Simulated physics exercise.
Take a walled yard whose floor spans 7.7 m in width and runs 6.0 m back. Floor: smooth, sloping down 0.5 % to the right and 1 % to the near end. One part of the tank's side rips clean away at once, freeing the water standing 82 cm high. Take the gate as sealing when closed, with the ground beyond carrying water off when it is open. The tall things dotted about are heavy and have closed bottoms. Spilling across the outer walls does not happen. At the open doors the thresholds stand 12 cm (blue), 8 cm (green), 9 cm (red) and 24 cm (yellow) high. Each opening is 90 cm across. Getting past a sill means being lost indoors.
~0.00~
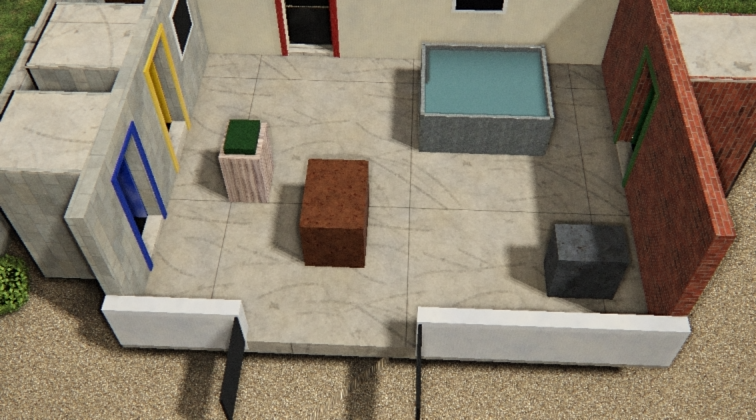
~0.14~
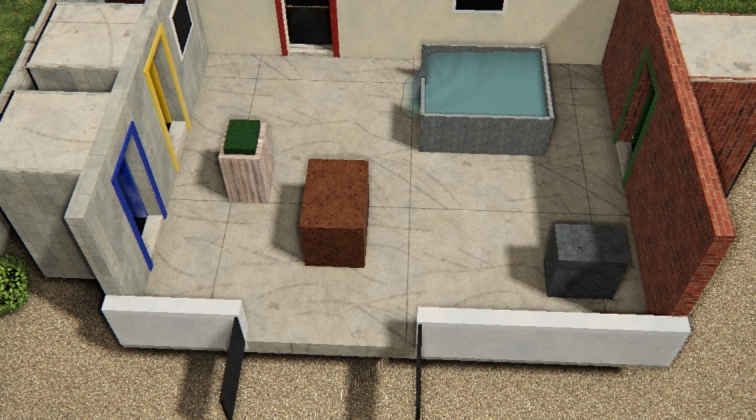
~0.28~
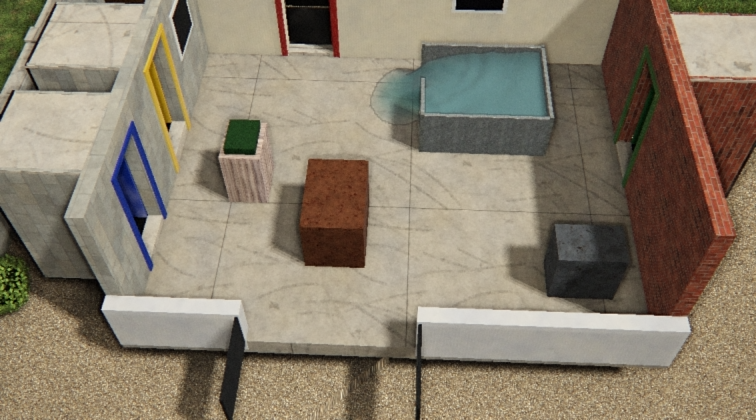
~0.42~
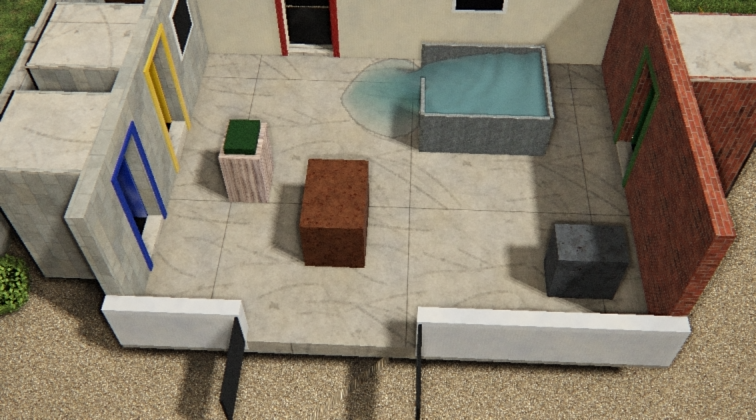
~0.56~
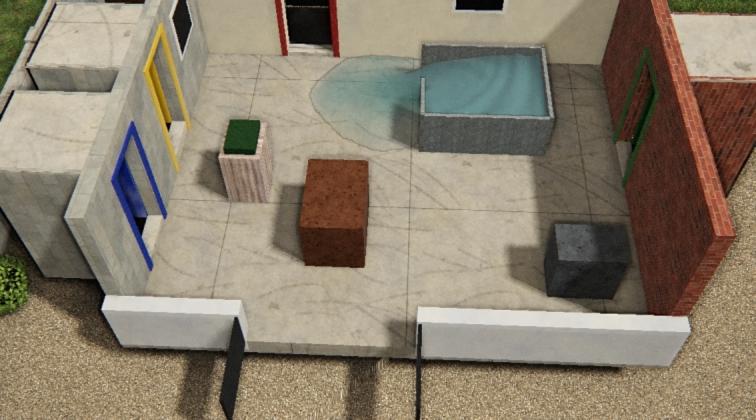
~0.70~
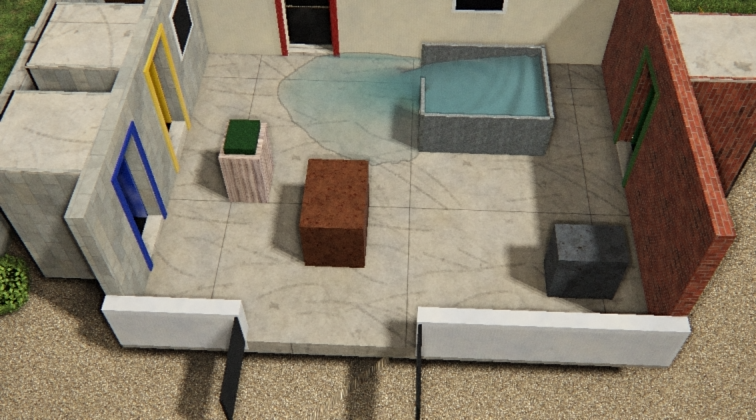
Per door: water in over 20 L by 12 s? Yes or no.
Blue door no, green door no, red door yes, yellow door no.
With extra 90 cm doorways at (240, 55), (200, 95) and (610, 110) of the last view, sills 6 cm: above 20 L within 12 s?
More, more, less.
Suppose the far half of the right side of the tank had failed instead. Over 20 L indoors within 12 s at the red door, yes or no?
So for red: No.
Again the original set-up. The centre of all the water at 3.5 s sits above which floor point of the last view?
Balance point at about (354, 123).
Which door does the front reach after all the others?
Door: Green.
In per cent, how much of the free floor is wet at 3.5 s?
45 %.
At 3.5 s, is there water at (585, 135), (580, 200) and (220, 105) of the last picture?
In turn: Dry, not reached, wet.
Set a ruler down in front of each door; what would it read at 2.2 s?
Door by door, in cm: Blue reads 0, green reads 0, red reads 15, yellow reads 24.
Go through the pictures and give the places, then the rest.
The first picture shows still water, 82 cm deep, in the tank at (485, 83).
In the second picture, the front is at (419, 77), 0.6 m from the gap at (424, 85); 0.3 m2 of floor is under water; 82 cm left at the back of the tank.
In the third picture, the front is at (376, 107), 0.9 m from the gap at (424, 87); 1.0 m2 of floor is under water; 82 cm left at the back of the tank.
In the fourth picture, water pours out at (424, 88) and has run 1.4 m, to (347, 104); typically 9 cm deep outside, 82 cm at the tank's back.
In the fifth picture, water pours out at (424, 88) and has run 2.0 m, to (317, 87); typically 6 cm deep outside, 78 cm at the tank's back.
In the sixth picture, the front is at (283, 86), 2.7 m from the gap at (424, 88); 5.4 m2 of floor is under water; 70 cm left at the back of the tank.
After 1.4 s water covers 30 % of the floor and is deepest (45 cm) near (418, 95); blue door not reached, green door not reached, red door 17 cm at the sill, 4 L in, yellow door not reached.
After 2.2 s water covers 35 % of the floor and is deepest (46 cm) near (215, 69); blue door not reached, green door not reached, red door 15 cm at the sill, 22 L in, yellow door 24 cm at the sill, 0 L in.
After 3.5 s water covers 45 % of the floor and is deepest (28 cm) near (211, 82); blue door 8 cm at the sill, 0 L in, green door not reached, red door 11 cm at the sill, 36 L in, yellow door 18 cm at the sill, 4 L in.
After 7.0 s water covers 70 % of the floor and is deepest (24 cm) near (140, 311); blue door 10 cm at the sill, 0 L in, green door not reached, red door 12 cm at the sill, 54 L in, yellow door 12 cm at the sill, 4 L in.
After 12.0 s water covers 95 % of the floor and is deepest (14 cm) near (138, 322); blue door 11 cm at the sill, 1 L in, green door 7 cm at the sill, 0 L in, red door 6 cm at the sill, 61 L in, yellow door 7 cm at the sill, 4 L in.
